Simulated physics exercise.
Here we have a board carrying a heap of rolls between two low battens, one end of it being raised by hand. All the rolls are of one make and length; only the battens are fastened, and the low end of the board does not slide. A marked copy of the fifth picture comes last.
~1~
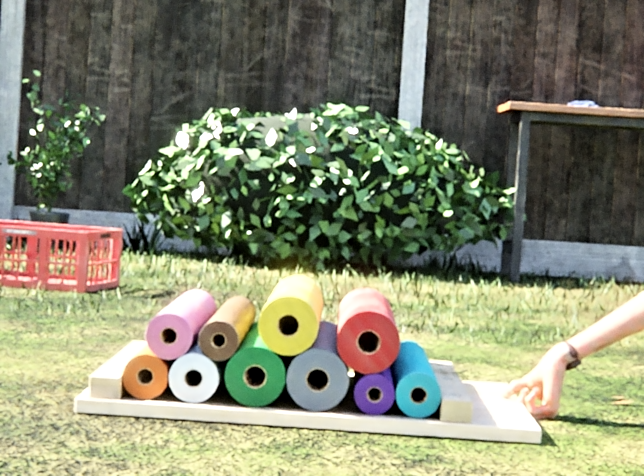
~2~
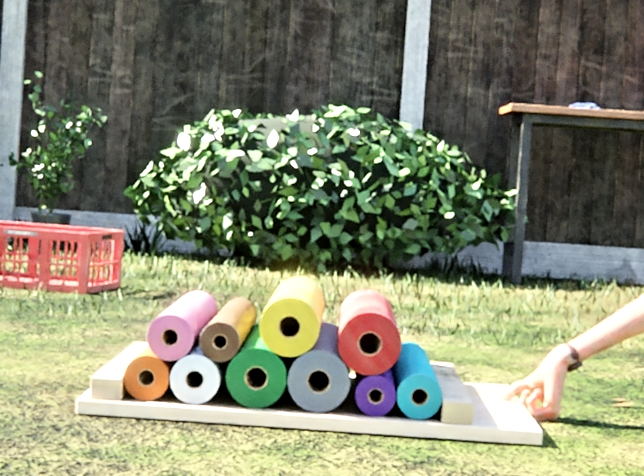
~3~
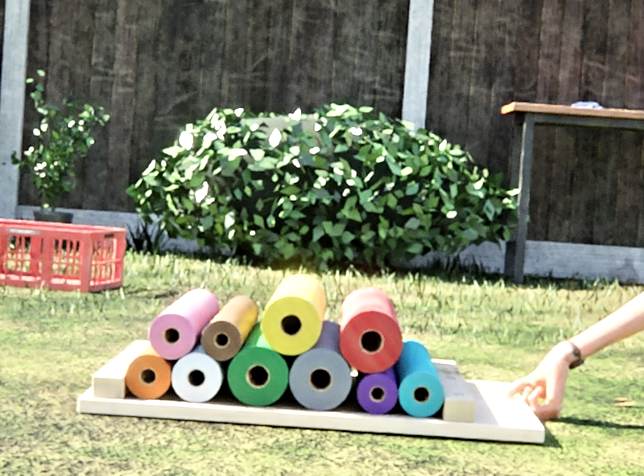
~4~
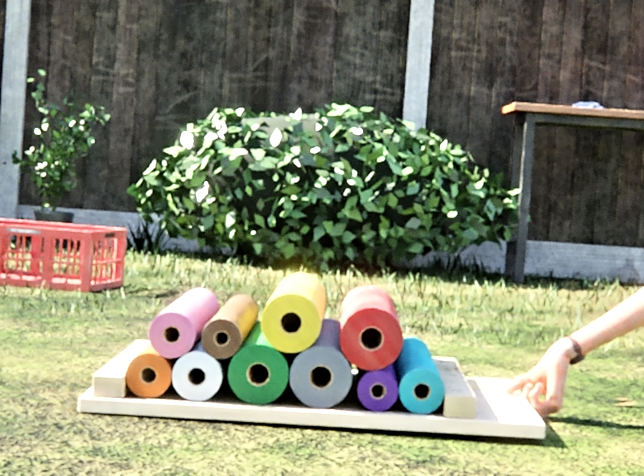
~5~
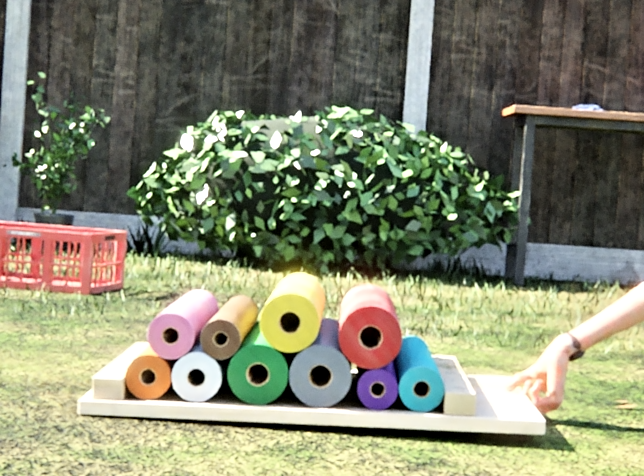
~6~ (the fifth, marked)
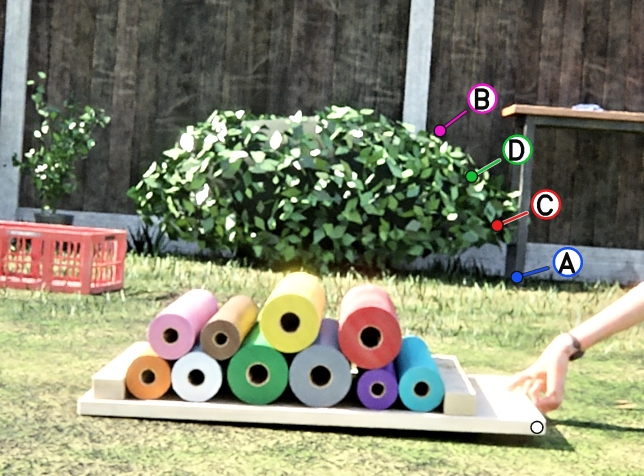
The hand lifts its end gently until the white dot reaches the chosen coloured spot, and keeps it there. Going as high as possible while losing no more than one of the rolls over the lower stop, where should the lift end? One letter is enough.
A is the limit.
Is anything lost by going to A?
No, at A.
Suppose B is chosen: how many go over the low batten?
With B, three.
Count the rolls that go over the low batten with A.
With A, none.
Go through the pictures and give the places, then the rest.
In the first picture, white roll (194, 378); green roll (255, 376); grey roll (318, 380).
In the second picture, grey roll (319, 381); purple roll (376, 396).
In the third picture, board (315, 386); purple roll (378, 394); turquoise roll (421, 394); brown roll (222, 340).
In the fourth picture, board (316, 384); orange roll (149, 375); white roll (197, 376).
In the fifth picture, board (316, 384); orange roll (148, 377); white roll (196, 377).
On the marked copy, A at (517, 277); B at (440, 131); C at (497, 225); D at (472, 177); the white dot at (537, 428).
With A. Early on, board at 14°.
Further on, board at 21°.
At the end, board at 21°, none over the low batten.
As for the rest, B three over the low batten (pink, yellow, brown); C two over the low batten (pink, brown); D three over the low batten (pink, yellow, brown).
